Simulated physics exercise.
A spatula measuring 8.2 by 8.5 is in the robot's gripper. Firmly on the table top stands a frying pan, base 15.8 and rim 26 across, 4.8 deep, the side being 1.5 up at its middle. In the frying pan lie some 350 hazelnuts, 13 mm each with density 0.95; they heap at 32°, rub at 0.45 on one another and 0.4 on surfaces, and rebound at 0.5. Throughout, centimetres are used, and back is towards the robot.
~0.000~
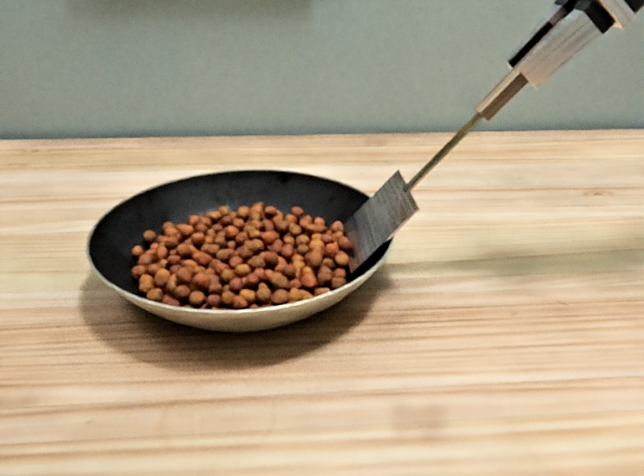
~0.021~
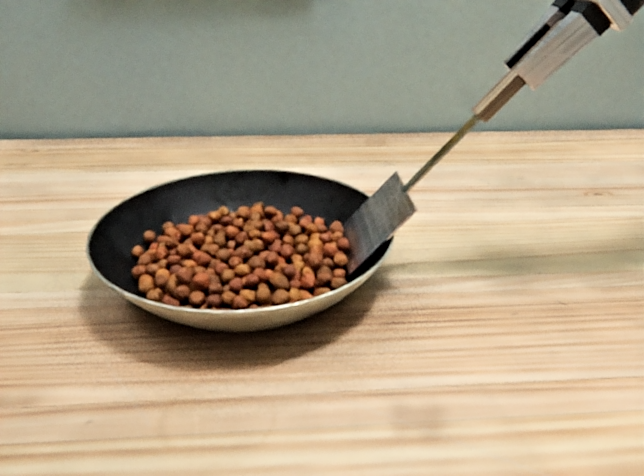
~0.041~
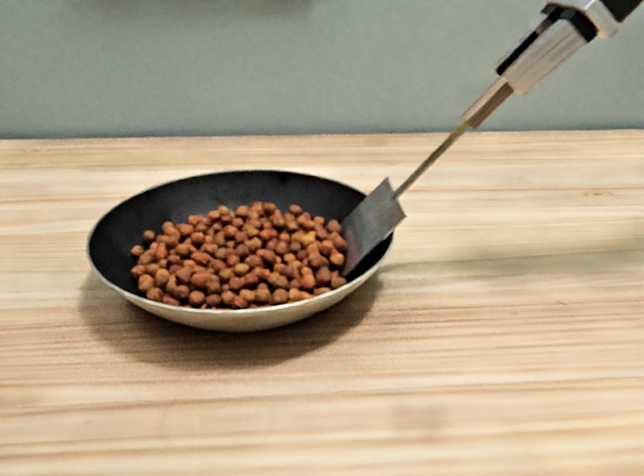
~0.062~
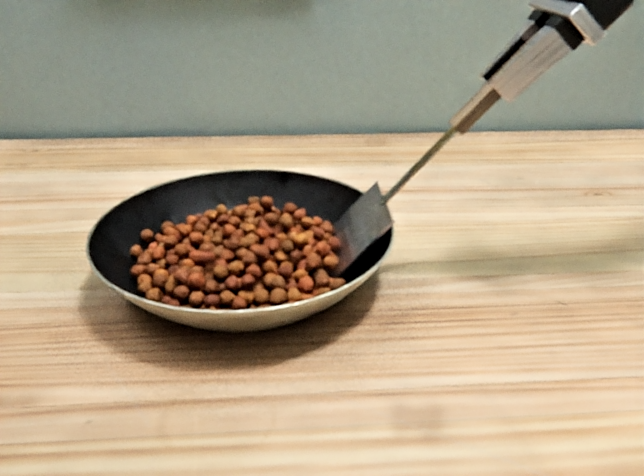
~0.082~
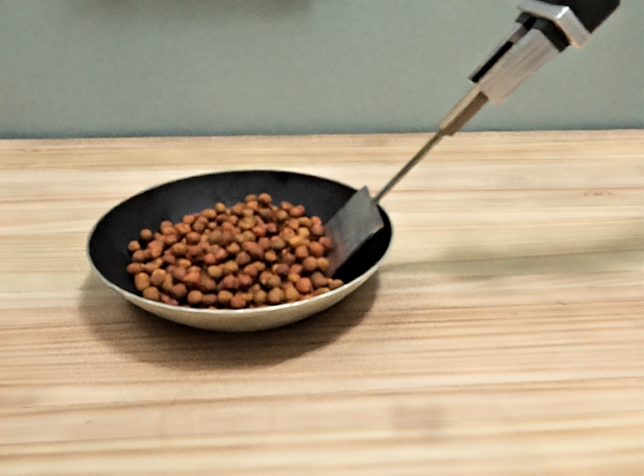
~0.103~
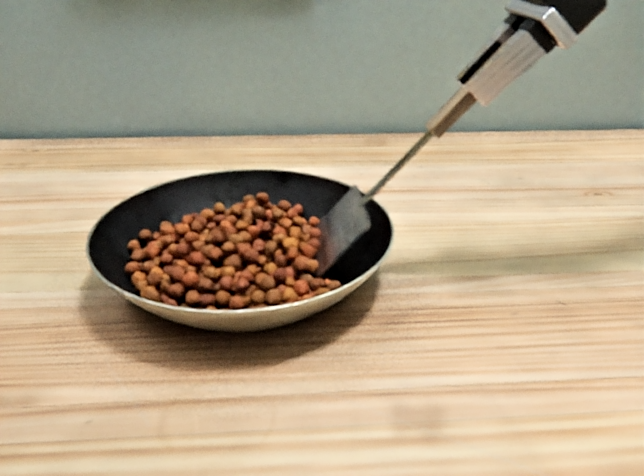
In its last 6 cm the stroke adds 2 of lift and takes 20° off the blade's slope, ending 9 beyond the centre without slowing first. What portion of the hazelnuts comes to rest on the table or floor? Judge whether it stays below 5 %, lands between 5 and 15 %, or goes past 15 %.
It lands between 5 and 15 %.
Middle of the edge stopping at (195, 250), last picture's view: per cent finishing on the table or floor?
Roughly 0 per cent, I'd say.
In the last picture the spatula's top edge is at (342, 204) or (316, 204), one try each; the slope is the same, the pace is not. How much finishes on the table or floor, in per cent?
Respectively, around 25 and 35 per cent.
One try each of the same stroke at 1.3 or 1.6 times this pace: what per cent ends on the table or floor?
Some 20 and 25 per cent.
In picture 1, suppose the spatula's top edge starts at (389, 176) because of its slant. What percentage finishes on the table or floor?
15 percent or thereabouts.
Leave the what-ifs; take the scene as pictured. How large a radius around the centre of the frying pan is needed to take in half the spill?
Close to 20 cm from the centre.
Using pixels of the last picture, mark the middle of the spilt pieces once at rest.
About (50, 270).
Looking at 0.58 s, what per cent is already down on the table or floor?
Around 8 %.
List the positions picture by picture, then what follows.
The first frame shows spatula top edge at (408, 188), sloping 49°; upper third of the load around (241, 250), from x 140 to 345, top at y 210; 350 in the frying pan.
The second frame shows spatula top edge at (406, 189), sloping 49°; upper third of the load around (242, 250), from x 140 to 345, top at y 210.
The third frame shows spatula top edge at (396, 195), sloping 49°; upper third of the load around (254, 247), from x 140 to 340, top at y 205.
The fourth frame shows spatula top edge at (385, 200), sloping 49°; upper third of the load around (249, 245), from x 135 to 340, top at y 200.
The fifth frame shows spatula top edge at (374, 202), sloping 49°; upper third of the load around (241, 245), from x 135 to 335, top at y 200.
The sixth frame shows spatula top edge at (363, 203), sloping 49°; upper third of the load around (236, 247), from x 135 to 335, top at y 200; 350 in the frying pan.
After 0.21 s, sloping 49°, highest piece 5 above the table; 350 in the frying pan.
After 0.32 s, sloping 41°, highest piece 6 above the table; 350 in the frying pan.
After 0.58 s, sloping 29°, highest piece 7 above the table; 316 in the frying pan, 29 on the table or floor, 5 on the blade or in flight.
After 1.63 s, sloping 29°, highest piece 7 above the table; 314 in the frying pan, 36 on the table or floor.
At rest, 314 in the frying pan, 36 on the table or floor. That is 10 % on the table or floor.
